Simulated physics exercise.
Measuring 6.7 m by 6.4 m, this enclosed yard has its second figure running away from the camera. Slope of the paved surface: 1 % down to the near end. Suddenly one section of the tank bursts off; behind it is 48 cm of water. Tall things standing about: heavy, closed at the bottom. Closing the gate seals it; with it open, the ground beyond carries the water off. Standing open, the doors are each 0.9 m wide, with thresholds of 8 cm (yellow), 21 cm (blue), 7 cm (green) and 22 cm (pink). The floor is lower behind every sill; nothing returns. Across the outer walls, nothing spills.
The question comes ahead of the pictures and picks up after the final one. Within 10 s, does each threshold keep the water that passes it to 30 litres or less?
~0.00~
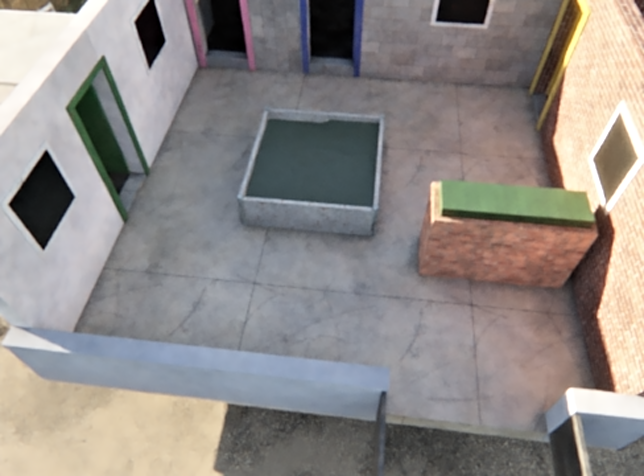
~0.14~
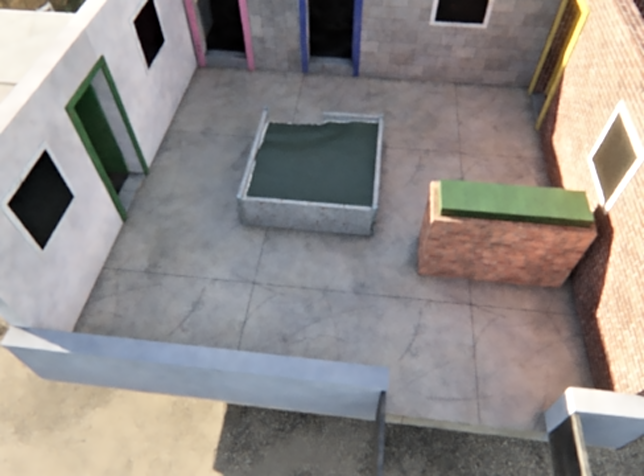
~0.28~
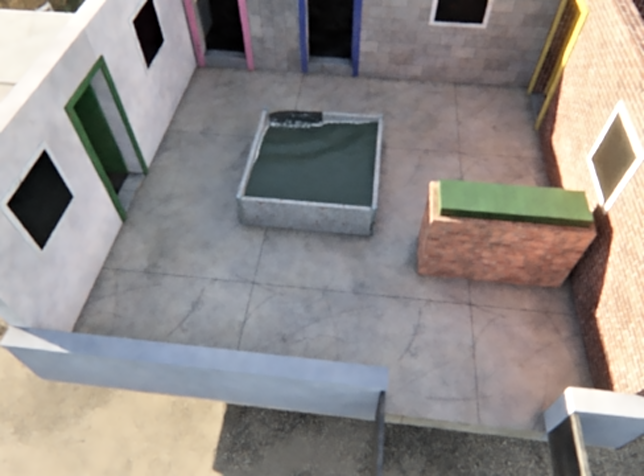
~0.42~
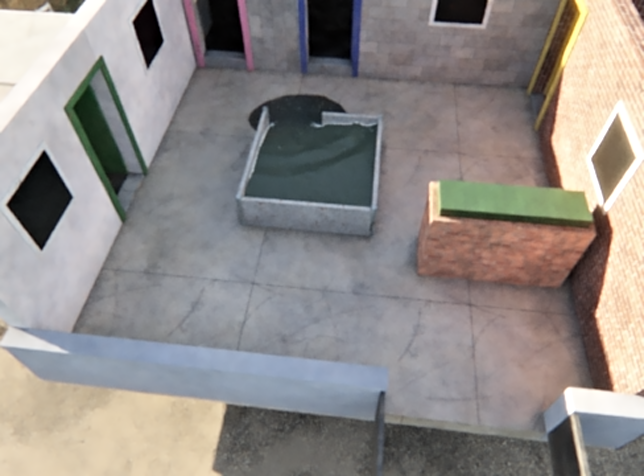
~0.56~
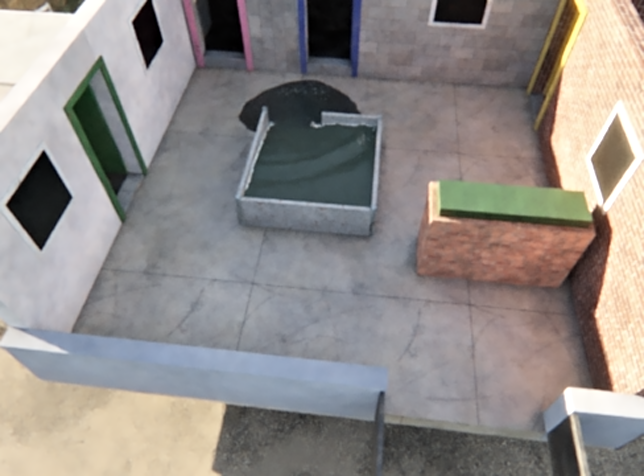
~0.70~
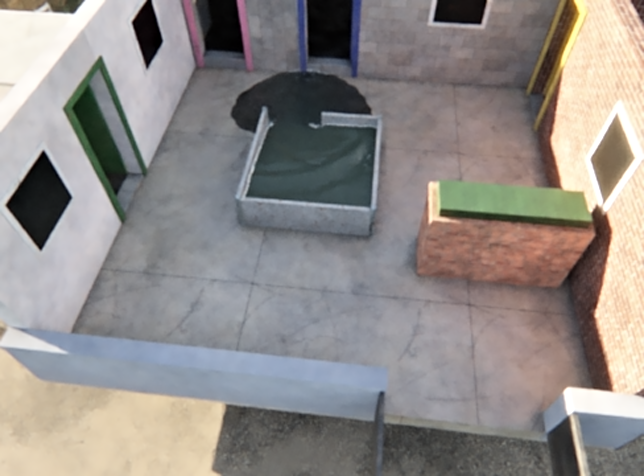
The yellow door does; the blue door does; the green door does; the pink door does.
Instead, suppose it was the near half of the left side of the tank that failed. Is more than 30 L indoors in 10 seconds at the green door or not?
Then green exceeds it.
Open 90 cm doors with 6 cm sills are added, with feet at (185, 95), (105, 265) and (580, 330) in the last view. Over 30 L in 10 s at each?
In that order: Beyond it, short of it, short of it.
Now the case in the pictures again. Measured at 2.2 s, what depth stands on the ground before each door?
Centimetres: Yellow 0 / blue 25 / green 0 / pink 15.
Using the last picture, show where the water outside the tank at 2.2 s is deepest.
At about (204, 69).
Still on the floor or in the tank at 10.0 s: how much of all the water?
Some 98 in a hundred.
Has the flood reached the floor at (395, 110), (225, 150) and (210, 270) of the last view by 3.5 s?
Listed in sequence, the spots are drenched, drenched and bone dry.
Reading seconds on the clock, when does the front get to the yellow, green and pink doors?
Times: Yellow 3.0 seconds, green 3.4 seconds, pink 1.3 seconds.
After 1.4 s water covers 15 % of the floor and is deepest (25 cm) near (300, 75); yellow door not reached, blue door 22 cm at the sill, 0 L in, green door not reached, pink door 7 cm at the sill, 0 L in.
After 2.2 s water covers 20 % of the floor and is deepest (33 cm) near (204, 69); yellow door not reached, blue door 25 cm at the sill, 3 L in, green door not reached, pink door 15 cm at the sill, 0 L in.
After 3.5 s water covers 35 % of the floor and is deepest (22 cm) near (193, 74); yellow door 13 cm at the sill, 0 L in, blue door 15 cm at the sill, 7 L in, green door 2 cm at the sill, 0 L in, pink door 18 cm at the sill, 2 L in.
After 6.0 s water covers 65 % of the floor and is deepest (13 cm) near (188, 84); yellow door 8 cm at the sill, 12 L in, blue door 11 cm at the sill, 8 L in, green door 4 cm at the sill, 0 L in, pink door 12 cm at the sill, 3 L in.
After 10.0 s water covers 85 % of the floor and is deepest (9 cm) near (60, 356); yellow door 5 cm at the sill, 13 L in, blue door 6 cm at the sill, 8 L in, green door 3 cm at the sill, 0 L in, pink door 7 cm at the sill, 3 L in.
